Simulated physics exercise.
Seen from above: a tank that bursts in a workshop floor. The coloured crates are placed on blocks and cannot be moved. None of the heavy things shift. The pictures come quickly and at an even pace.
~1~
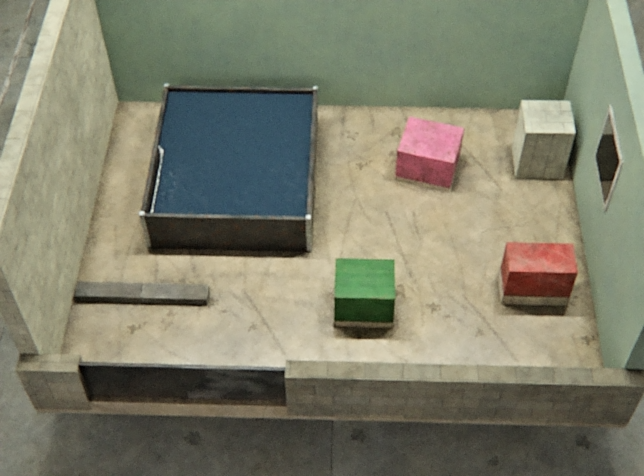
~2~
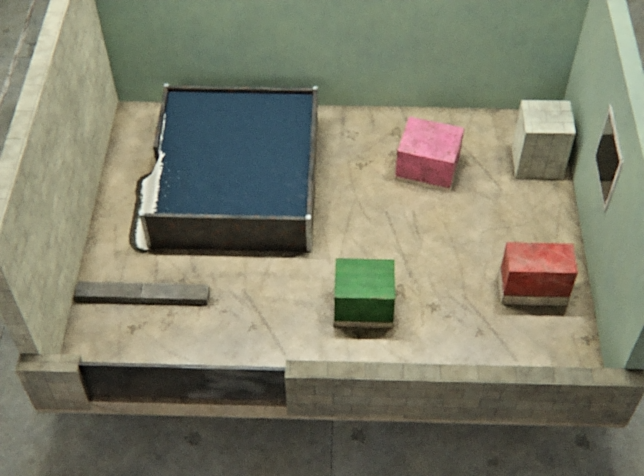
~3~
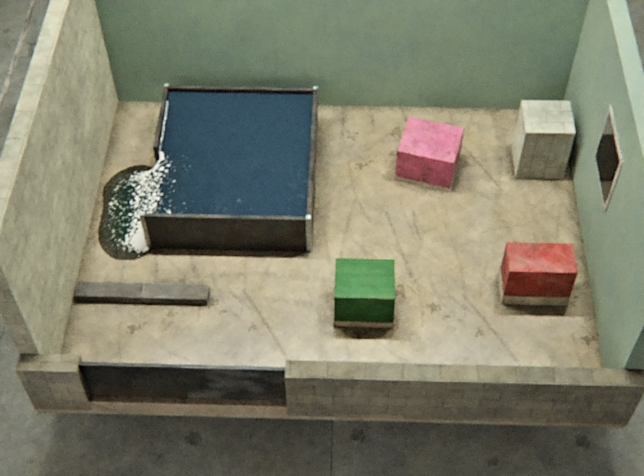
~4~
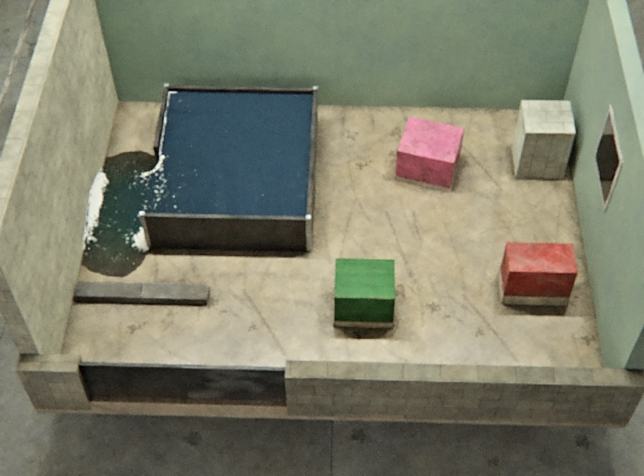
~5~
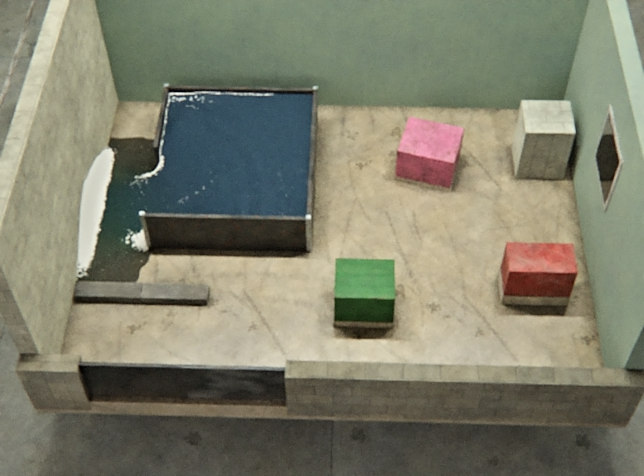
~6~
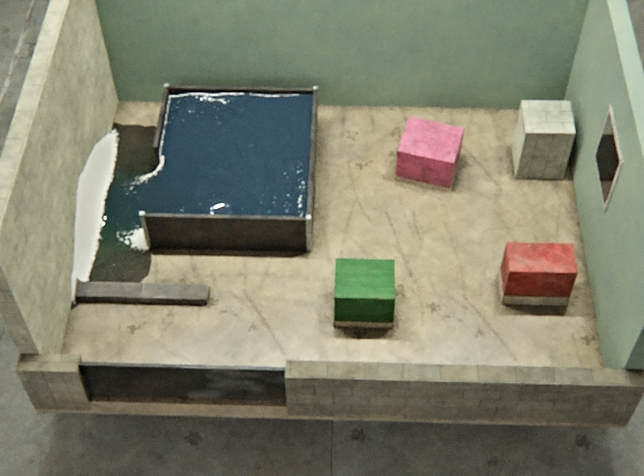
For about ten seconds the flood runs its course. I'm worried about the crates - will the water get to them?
In the end the pink crate is within reach of the water, the red crate is out of reach of the water, the green crate is within reach of the water.
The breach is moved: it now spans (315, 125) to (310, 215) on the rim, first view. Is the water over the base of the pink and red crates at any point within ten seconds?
In that case the pink one is flooded and the red one is flooded.
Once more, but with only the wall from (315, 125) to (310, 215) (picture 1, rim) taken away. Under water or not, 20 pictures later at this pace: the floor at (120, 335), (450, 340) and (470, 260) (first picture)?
Those three come out moisture-free, soaked and soaked, one after another.
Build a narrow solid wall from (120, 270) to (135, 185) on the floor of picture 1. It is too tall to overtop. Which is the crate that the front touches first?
The one in green is first.
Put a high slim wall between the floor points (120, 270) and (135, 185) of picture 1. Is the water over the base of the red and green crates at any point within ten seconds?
Red: Untouched; green: Untouched.
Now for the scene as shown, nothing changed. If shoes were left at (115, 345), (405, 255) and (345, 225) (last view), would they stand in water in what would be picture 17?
Going through them one by one, the first is waterlogged, the second spared and the third spared.
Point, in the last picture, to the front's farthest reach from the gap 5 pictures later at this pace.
My estimate: Roughly (55, 383).
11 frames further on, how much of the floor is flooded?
Some 30 per cent.
A moment on, water covers 20 % of the floor; the pink crate not reached, the red crate not reached, the green crate not reached.
Next, water covers 30 % of the floor; the pink crate not reached, the red crate not reached, the green crate not reached.
Then, water covers 60 % of the floor; the pink crate water round its plinth, the red crate not reached, the green crate water round its plinth.
Later, water covers 95 % of the floor; the pink crate water round its plinth, the red crate water round its plinth, the green crate water round its plinth.
In the end, water covers 100 % of the floor; the pink crate was topped, the red crate stayed above the water, the green crate was topped.
